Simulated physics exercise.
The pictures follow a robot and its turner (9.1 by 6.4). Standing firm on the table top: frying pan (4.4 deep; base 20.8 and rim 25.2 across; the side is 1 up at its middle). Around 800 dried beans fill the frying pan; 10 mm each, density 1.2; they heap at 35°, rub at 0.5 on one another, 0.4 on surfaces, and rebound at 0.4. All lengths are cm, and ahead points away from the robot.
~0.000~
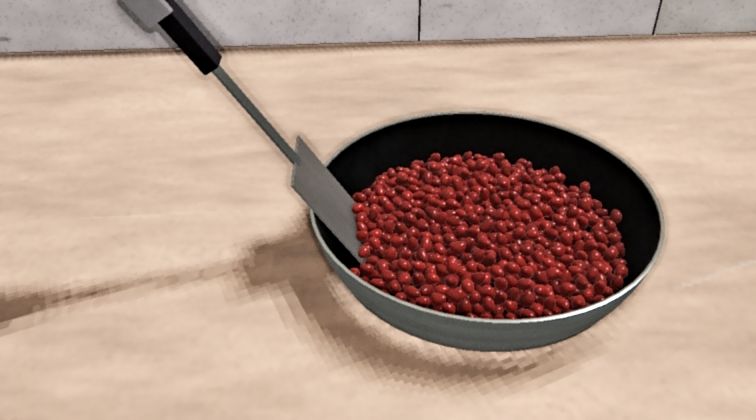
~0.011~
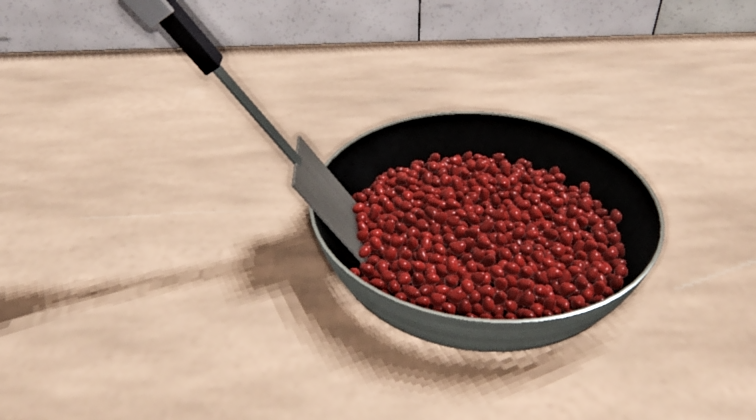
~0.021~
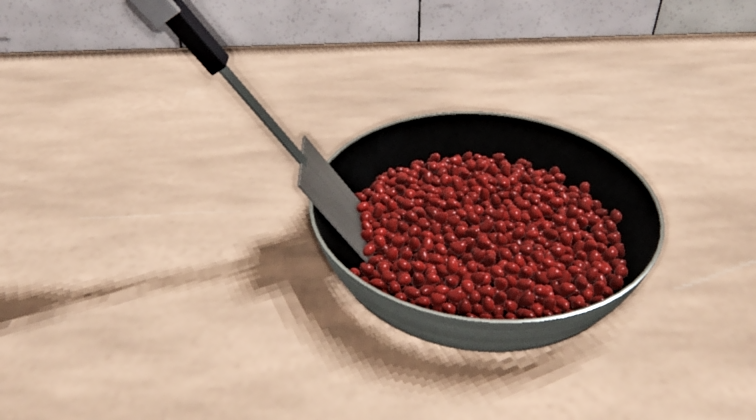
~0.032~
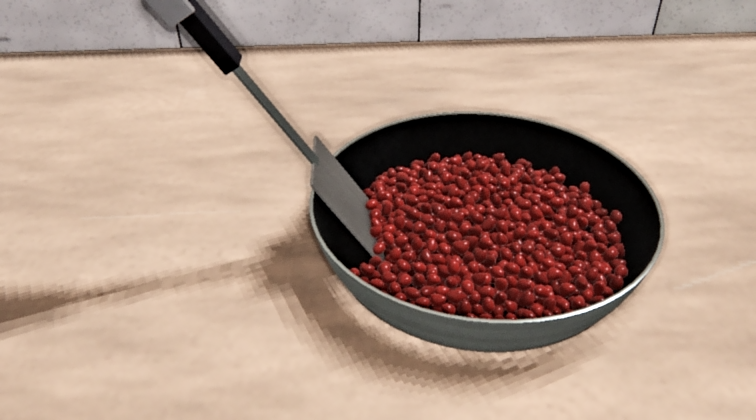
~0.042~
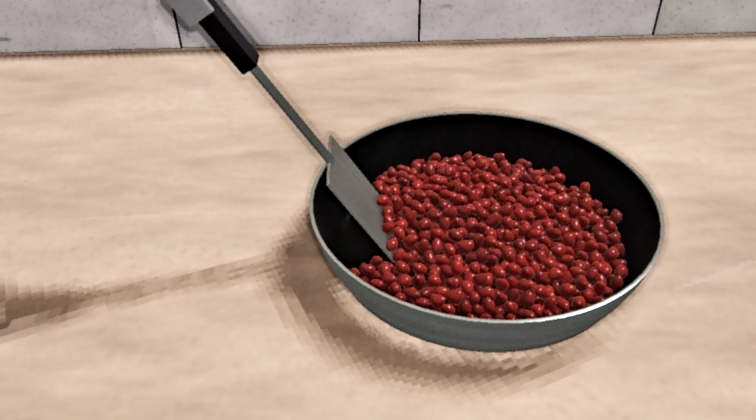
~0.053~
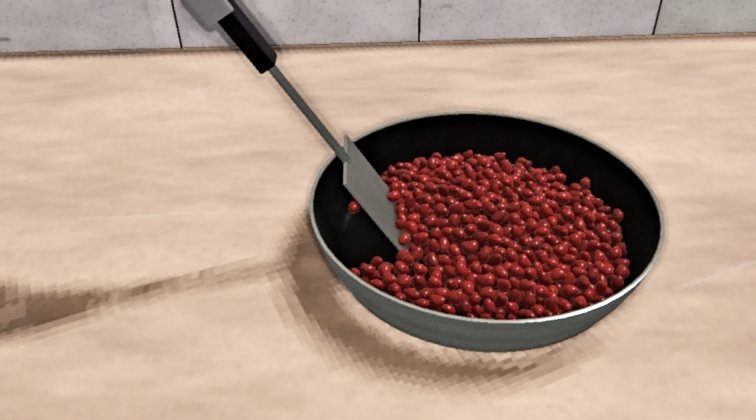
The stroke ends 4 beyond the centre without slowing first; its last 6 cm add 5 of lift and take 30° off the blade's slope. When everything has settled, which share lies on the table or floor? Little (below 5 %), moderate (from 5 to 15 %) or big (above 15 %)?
On the table or floor the share is moderate, from 5 to 15 %.
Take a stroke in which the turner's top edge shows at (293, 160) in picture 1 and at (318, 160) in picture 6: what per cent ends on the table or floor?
About 0 per cent.
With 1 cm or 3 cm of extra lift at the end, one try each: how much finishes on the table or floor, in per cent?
Some 0 and 0 per cent.
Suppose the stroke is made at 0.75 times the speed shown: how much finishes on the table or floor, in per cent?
About 5 per cent.
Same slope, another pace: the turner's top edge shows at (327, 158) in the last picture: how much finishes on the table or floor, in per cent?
Some 0 per cent.
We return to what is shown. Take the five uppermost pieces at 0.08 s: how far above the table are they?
Roughly 6 cm.
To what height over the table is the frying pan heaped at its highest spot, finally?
About 4.5 cm.
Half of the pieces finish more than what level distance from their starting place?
Some 2 cm.
After 0.08 s, sloping 57°, highest piece 6 above the table; 805 in the frying pan.
After 0.11 s, sloping 46°, highest piece 7 above the table; 805 in the frying pan.
After 0.32 s, sloping 28°, highest piece 6 above the table; 736 in the frying pan, 65 on the table or floor, 4 on the blade or in flight.
After 1.37 s, sloping 28°, highest piece 4 above the table; 735 in the frying pan, 70 on the table or floor.
In the end, 735 in the frying pan, 70 on the table or floor. That is 9 % on the table or floor.
